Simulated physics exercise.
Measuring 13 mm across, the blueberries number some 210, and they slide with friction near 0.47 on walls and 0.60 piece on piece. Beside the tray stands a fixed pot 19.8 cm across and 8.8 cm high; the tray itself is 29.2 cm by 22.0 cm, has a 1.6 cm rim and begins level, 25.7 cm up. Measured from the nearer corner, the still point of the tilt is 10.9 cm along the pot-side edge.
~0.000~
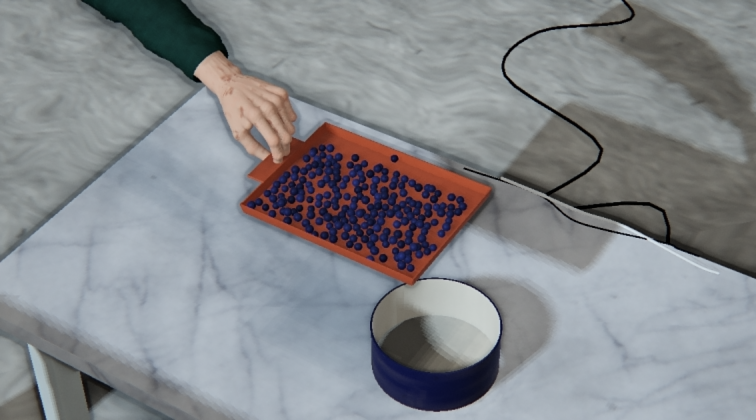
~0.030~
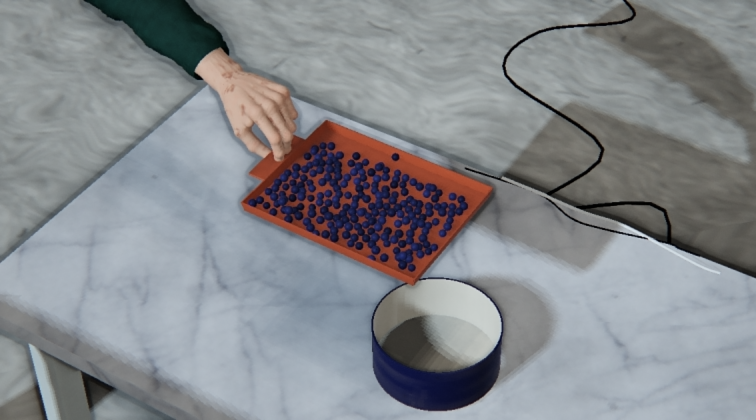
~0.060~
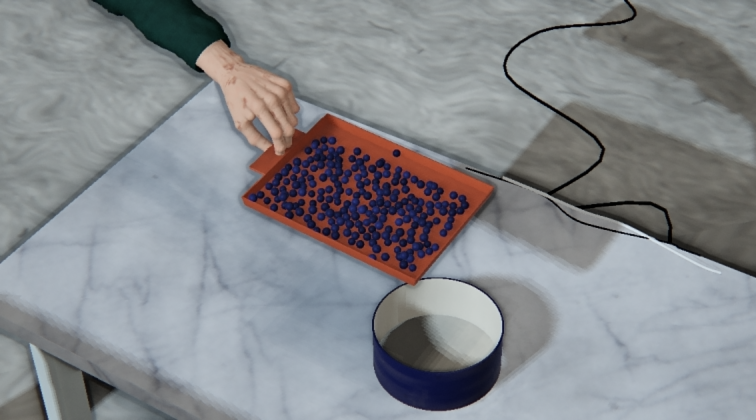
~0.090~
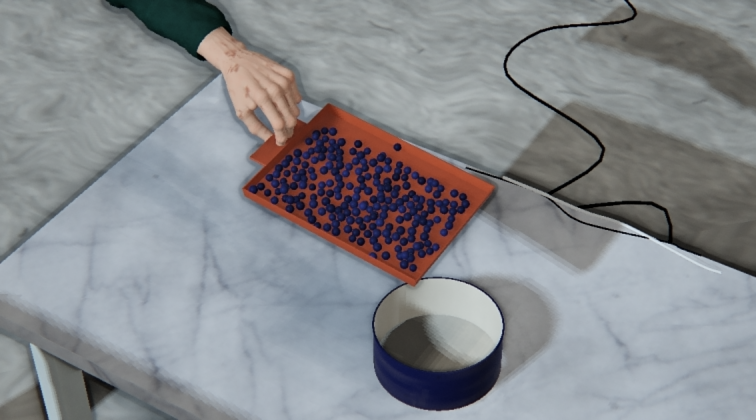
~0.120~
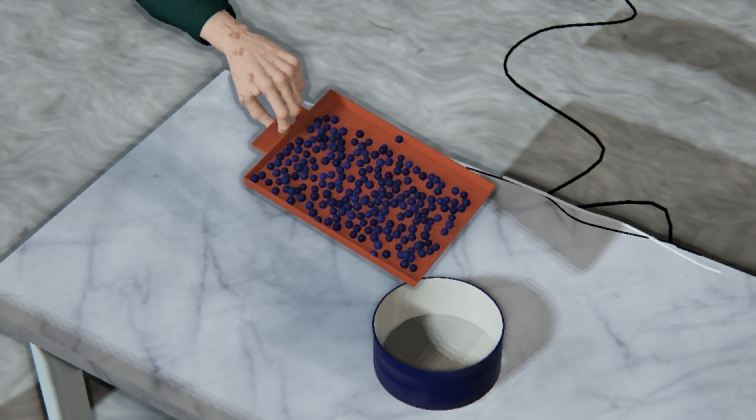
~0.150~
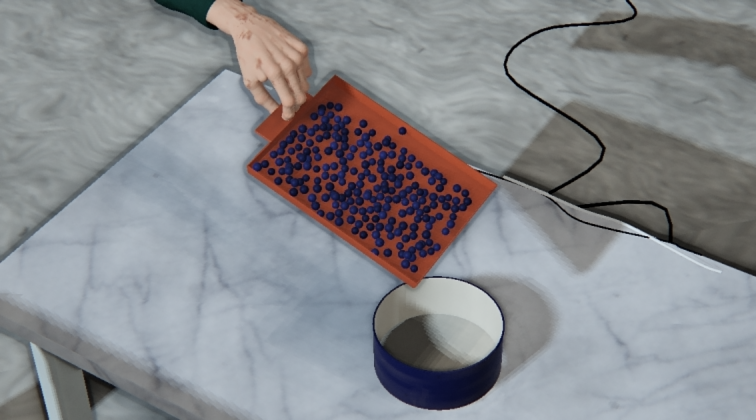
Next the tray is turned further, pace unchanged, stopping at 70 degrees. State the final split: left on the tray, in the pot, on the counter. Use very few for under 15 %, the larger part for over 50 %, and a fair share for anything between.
Tray: A fair share, pot: Very few, counter: The larger part.
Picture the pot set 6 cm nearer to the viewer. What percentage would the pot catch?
Roughly 10 per cent.
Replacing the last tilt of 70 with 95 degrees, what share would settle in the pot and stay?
Result: Close to 25 %.
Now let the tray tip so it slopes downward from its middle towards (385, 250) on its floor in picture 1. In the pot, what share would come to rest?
That would be close to 15 per cent.
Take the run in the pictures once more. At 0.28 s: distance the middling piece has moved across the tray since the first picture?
1 cm.
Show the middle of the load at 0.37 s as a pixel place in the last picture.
Close to pixel (415, 196).
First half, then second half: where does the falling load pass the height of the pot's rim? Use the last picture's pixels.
Around (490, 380), then (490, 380).
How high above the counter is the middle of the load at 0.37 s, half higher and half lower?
I'd put it near 34 cm.
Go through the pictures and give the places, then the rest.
Tray tilt 0 degrees, front corners at (243, 204) and (412, 277); middle of the pieces at (354, 206); pot at (436, 324), in the first frame.
Tray tilt 1 degrees, front corners at (244, 202) and (413, 277); middle of the pieces at (355, 205), in the second frame.
Tray tilt 3 degrees, front corners at (245, 197) and (414, 278), lowest corner right front; middle of the pieces at (356, 202), in the third frame.
Tray tilt 7 degrees, front corners at (245, 188) and (415, 279), lowest corner right front; middle of the pieces at (356, 197), in the fourth frame.
Tray tilt 13 degrees, front corners at (247, 177) and (416, 280), lowest corner right front; middle of the pieces at (358, 191), in the fifth frame.
Tray tilt 19 degrees, front corners at (250, 166) and (416, 282), lowest corner right front; middle of the pieces at (360, 184); pot at (439, 323). Its pace works out near 215 degrees a second, in the sixth frame.
After 0.28 s, tilt 47 degrees; the tray holds 100 %, the pot 0 %.
Then, at 0.37 s, tilt 64 degrees; the tray holds 100 %, the pot 0 %.
After 0.60 s, tilt 70 degrees; the tray holds 35 %, the pot 5 %.
By 1.6 s all is still; tray 30 %, pot 10 %, counter 60 %.
